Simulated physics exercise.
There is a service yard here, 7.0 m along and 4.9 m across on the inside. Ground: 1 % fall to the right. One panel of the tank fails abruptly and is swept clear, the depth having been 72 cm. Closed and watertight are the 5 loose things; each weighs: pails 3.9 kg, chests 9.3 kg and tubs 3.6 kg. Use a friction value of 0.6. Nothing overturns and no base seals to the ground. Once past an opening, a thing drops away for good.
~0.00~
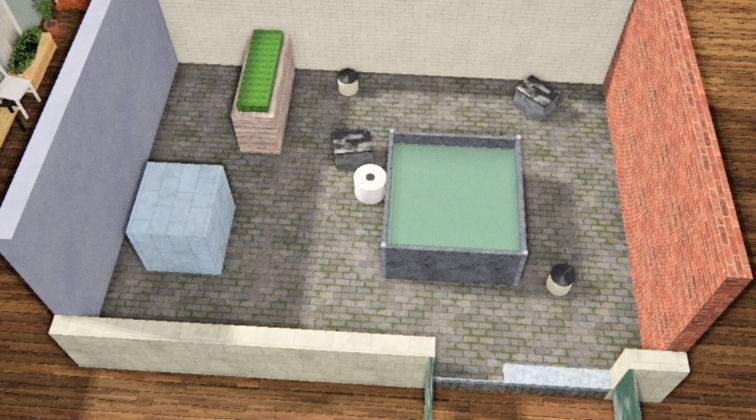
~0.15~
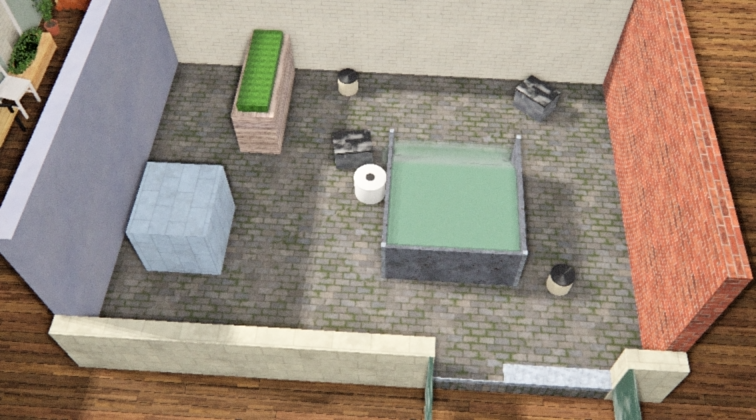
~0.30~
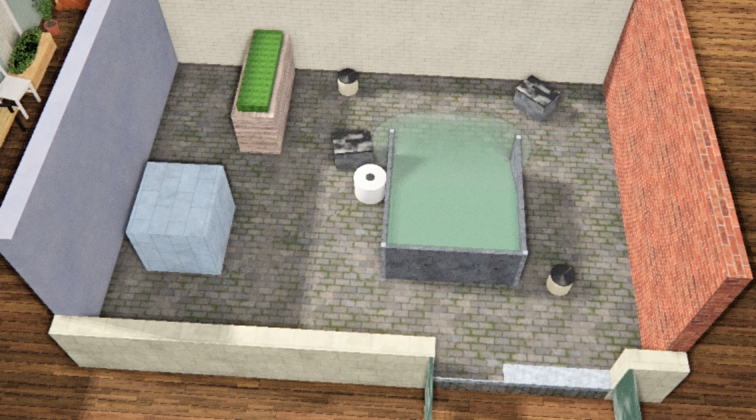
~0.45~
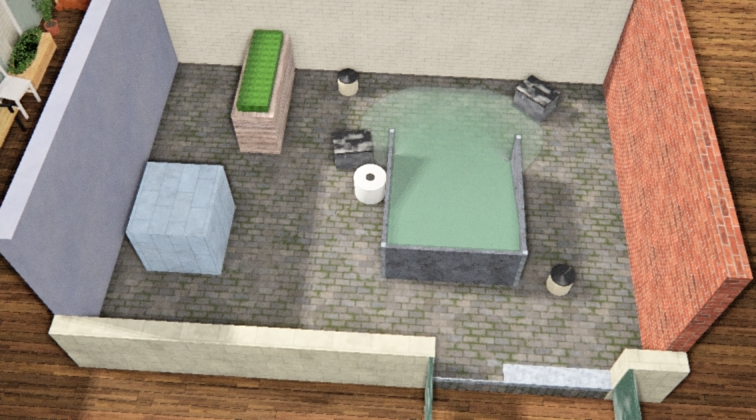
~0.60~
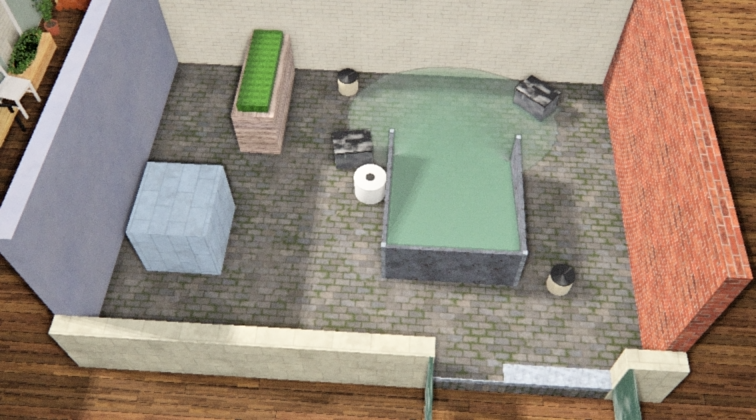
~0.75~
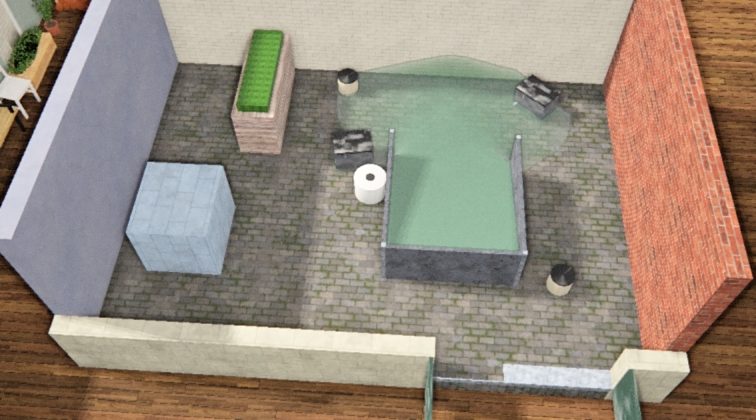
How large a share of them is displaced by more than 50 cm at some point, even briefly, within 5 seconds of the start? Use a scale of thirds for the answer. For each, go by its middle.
On that scale: Two thirds or more.
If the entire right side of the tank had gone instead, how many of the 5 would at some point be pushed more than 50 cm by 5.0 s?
Then it comes to 3.
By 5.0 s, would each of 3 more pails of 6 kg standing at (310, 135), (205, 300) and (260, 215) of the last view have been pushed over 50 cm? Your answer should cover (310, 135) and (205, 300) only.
First exceeds it, then falls shy.
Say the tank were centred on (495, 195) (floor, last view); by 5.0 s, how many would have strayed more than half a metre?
In that case the number is 4.
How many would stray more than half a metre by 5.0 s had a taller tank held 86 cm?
With that change, 5 of them.
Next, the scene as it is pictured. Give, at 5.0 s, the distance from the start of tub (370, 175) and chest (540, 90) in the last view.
In turn: 60 cm, gone out.
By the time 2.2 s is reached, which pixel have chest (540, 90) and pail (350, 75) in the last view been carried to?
First one near (592, 128), second near (310, 101).
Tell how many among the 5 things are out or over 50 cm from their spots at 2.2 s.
2.
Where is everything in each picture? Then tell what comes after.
In the first picture, a chest at (538, 90), on the bottom; a pail at (348, 76), on the bottom; water covers 3.1 m2; 0 of 5 have shifted.
In the second picture, a chest at (538, 90), on the bottom; a pail at (348, 76) rests on the ground; 4.0 m2 under water; 0 of 5 have shifted.
In the third picture, a chest at (538, 90) rests on the ground; a pail at (348, 76), on the bottom; water covers 5.4 m2; 0 of 5 have shifted.
In the fourth picture, a chest at (538, 90) rests on the ground; a pail at (348, 76) rests on the ground; water covers 7.0 m2; 0 of 5 have shifted.
In the fifth picture, a chest at (538, 90) rests on the ground; a pail at (348, 76), on the bottom; 8.3 m2 under water; 0 of 5 have shifted.
In the sixth picture, a chest at (538, 90) rests on the ground; a pail at (348, 76) rests on the ground; water covers 9.0 m2; 0 of 5 have shifted.
After 1.1 s 0 of 5 are over 50 cm from their spots; 1 afloat.
After 2.2 s 2 of 5 are over 50 cm from their spots; 2 afloat.
After 3.5 s 3 of 5 are over 50 cm from their spots; 2 afloat.
After 5.0 s 5 of 5 are over 50 cm from their spots, and 5 have been at some point; 3 afloat.
